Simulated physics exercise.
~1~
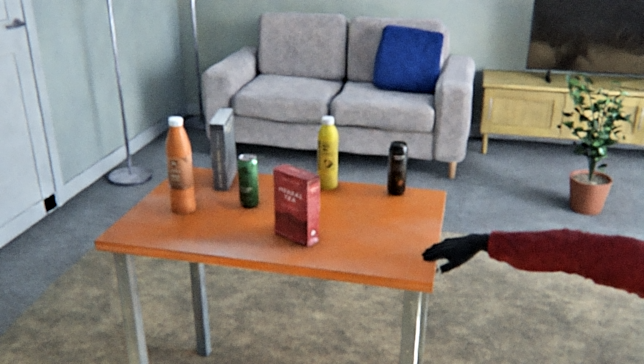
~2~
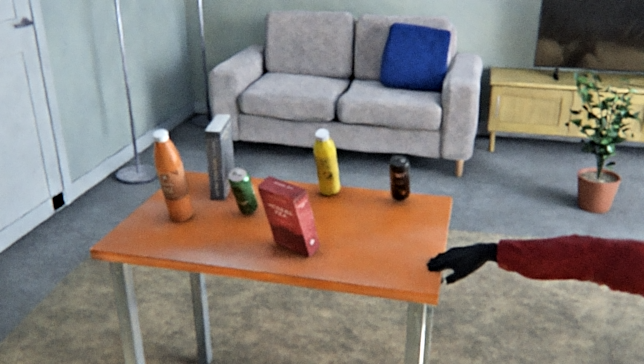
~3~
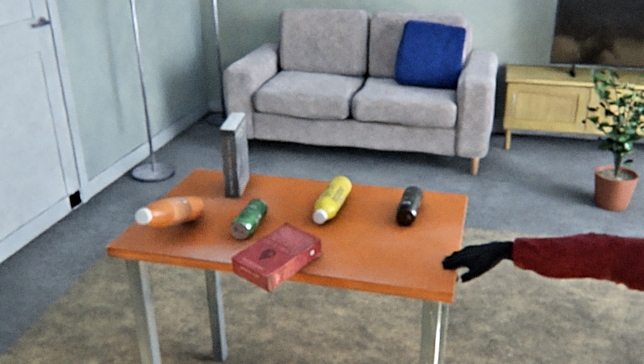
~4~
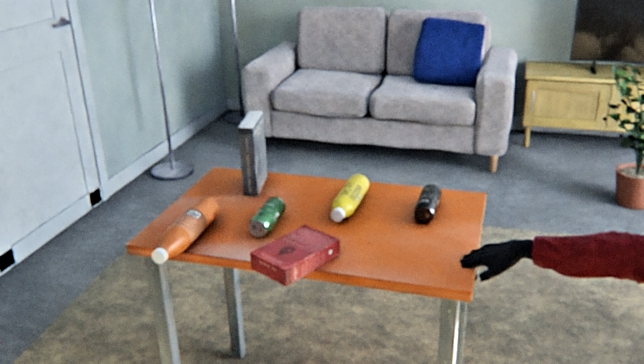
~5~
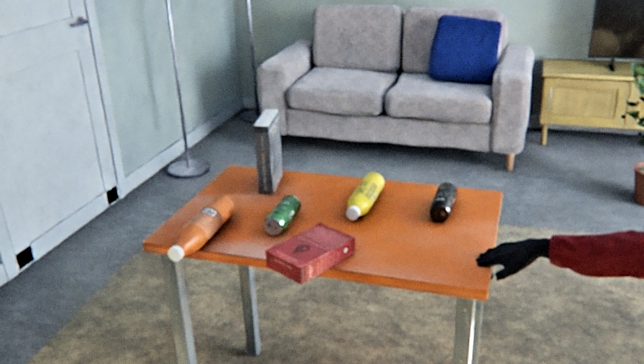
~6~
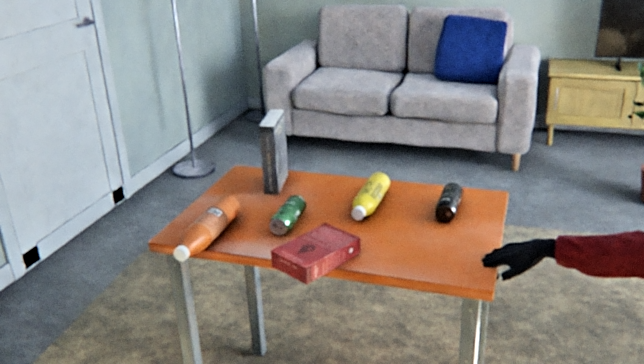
A dark-gloved hand in a red sleeve held the corner of an orange table as the bottles, cans and red packet on it leaned and toppled onto their sides, and by the end only the grey book still stood upright.
